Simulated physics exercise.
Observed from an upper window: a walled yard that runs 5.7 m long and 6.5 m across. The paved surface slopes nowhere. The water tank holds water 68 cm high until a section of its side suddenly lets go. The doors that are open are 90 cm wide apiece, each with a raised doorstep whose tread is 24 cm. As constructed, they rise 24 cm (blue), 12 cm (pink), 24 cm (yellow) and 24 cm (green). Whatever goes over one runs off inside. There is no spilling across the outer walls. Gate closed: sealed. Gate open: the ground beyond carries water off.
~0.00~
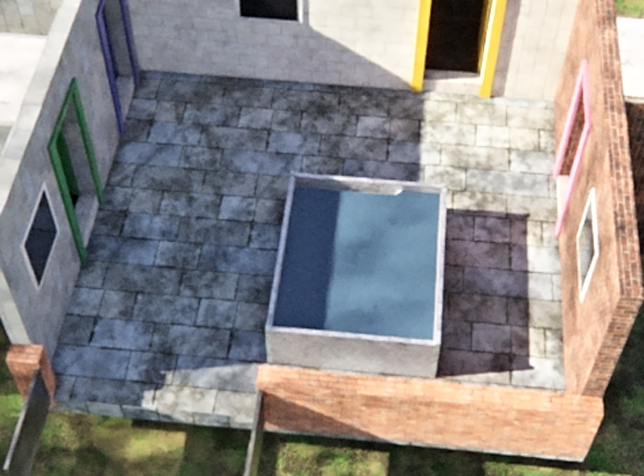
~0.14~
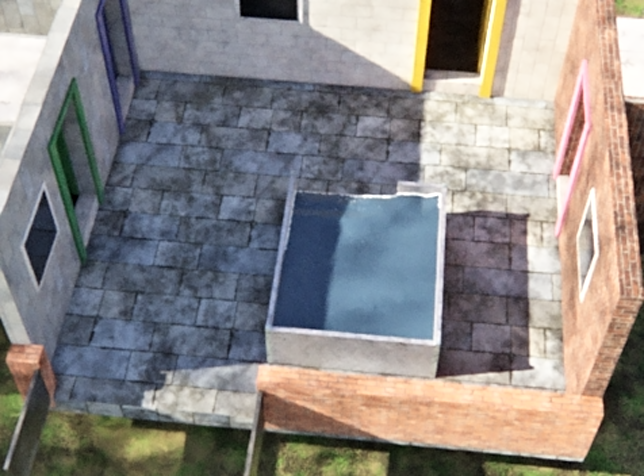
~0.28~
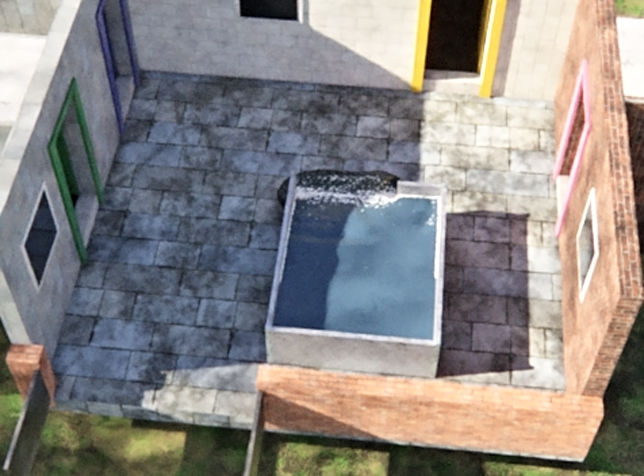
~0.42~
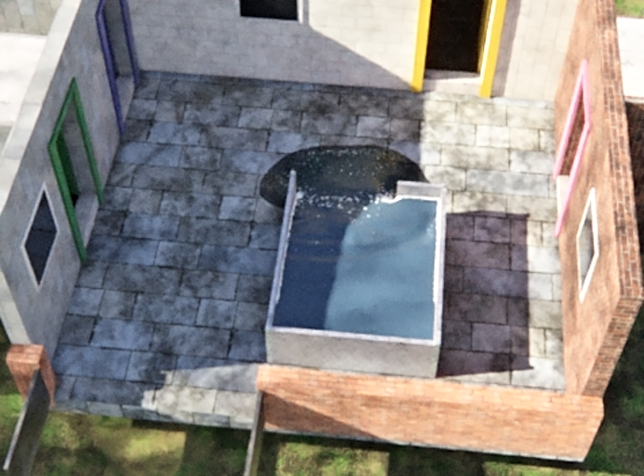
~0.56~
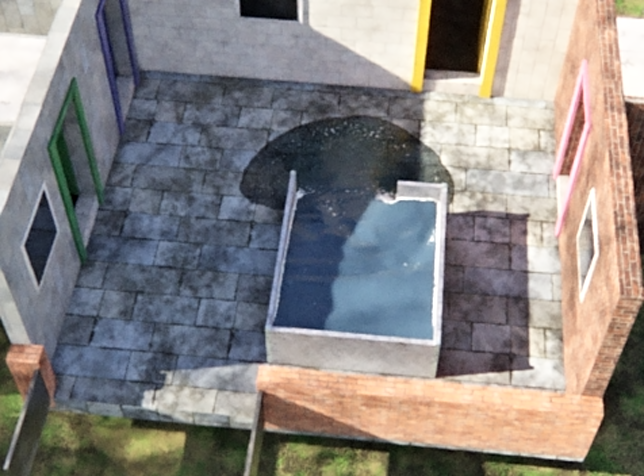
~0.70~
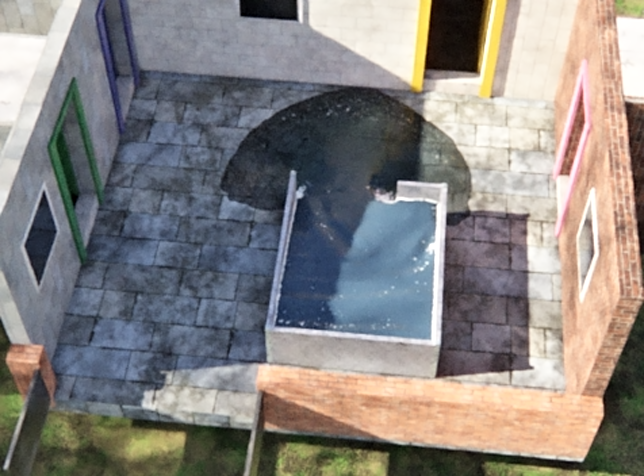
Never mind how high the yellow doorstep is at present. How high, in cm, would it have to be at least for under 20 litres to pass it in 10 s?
At least about 18 cm.
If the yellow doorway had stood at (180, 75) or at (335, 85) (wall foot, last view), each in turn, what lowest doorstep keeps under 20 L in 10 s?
In turn: About 24 cm, about 32 cm.
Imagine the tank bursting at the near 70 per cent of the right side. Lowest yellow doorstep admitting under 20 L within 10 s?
About 16 cm.
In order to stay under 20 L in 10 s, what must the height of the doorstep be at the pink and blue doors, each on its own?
You'd want some 6.5 cm at pink and some 28 cm at blue.
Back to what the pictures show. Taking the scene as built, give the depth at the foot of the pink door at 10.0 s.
6.0 cm.
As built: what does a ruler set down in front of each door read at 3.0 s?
Centimetres: Blue = 33, pink = 7, yellow = 20, green = 1.
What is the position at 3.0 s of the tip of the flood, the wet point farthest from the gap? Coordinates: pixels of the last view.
Front tip: Approx. (140, 74) px.
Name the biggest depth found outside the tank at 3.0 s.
About 38 cm at most.
After 1.4 s water covers 30 % of the floor, deepest (38 cm) near (333, 89); 20 cm at the yellow door, 0 litres in over its 24 cm doorstep.
After 3.0 s water covers 45 % of the floor, deepest (38 cm) near (140, 74); 20 cm at the yellow door, 2 litres in over its 24 cm doorstep.
After 10.0 s water covers 100 % of the floor, deepest (14 cm) near (552, 428); 7 cm at the yellow door, 3 litres in over its 24 cm doorstep.
At the yellow door as built, the water arrived by 1.0 s and peaked near 24 cm at 2.2 s.
With a doorstep of 16 cm, 36 litres would have come in within the 10 s; with 21.5 cm, 8 litres. So under 20 litres takes about 18 cm.
